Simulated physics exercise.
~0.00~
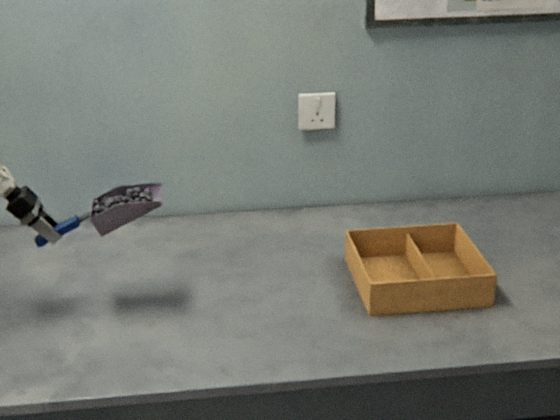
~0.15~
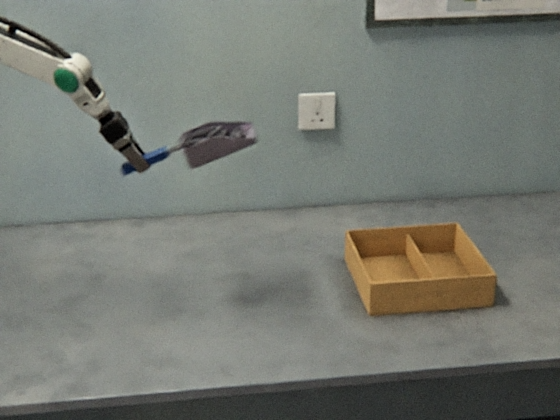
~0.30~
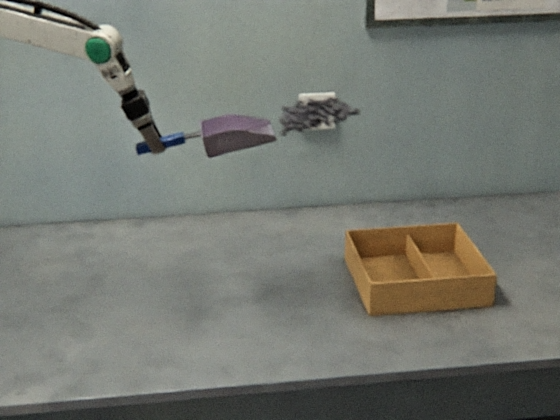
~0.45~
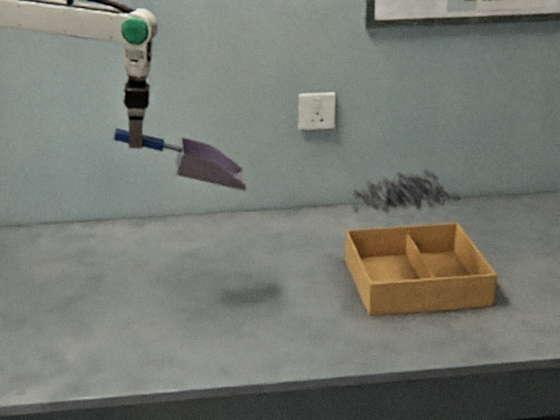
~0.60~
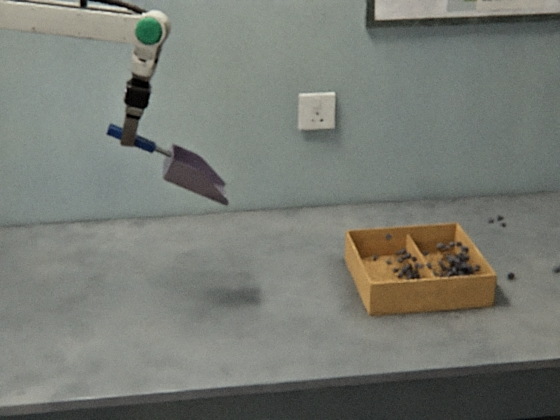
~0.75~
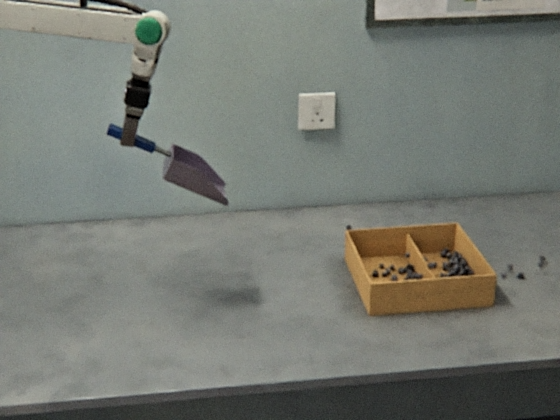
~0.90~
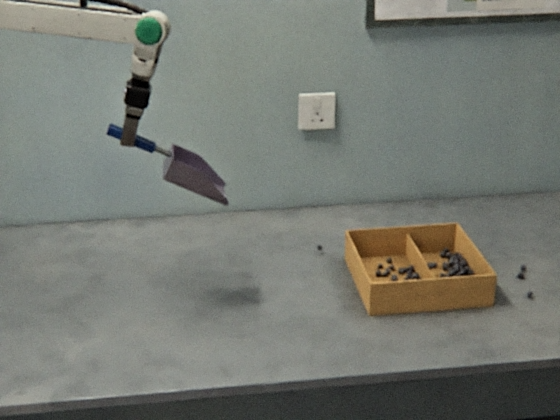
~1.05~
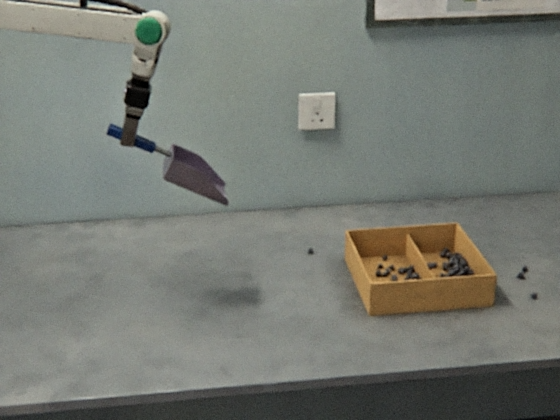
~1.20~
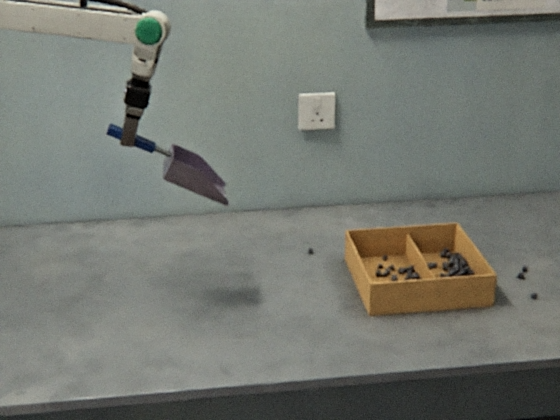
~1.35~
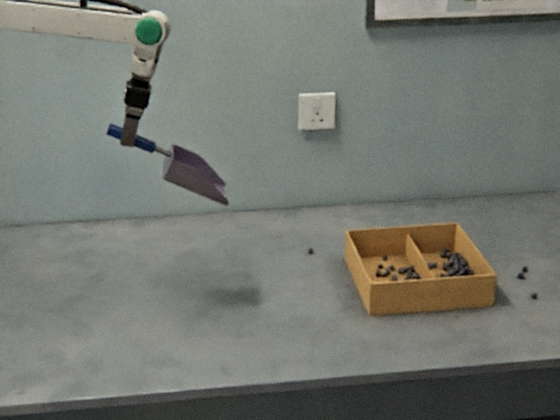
A grey countertop stands against a plain blue-grey wall with a white socket and the corner of a framed picture, seen from the front and slightly above. At left, a white robot arm with a green joint holds a blue-handled, purplish scoop of dark pebbles, while a tan open box with two compartments sits at right. The arm swings the scoop up and rightward, flinging the pebbles through the air in a cluster. It then draws back slightly, tipping the empty scoop downward. Most pebbles land in the box, more in the right compartment, and a few scatter on the counter. The arm stays still.
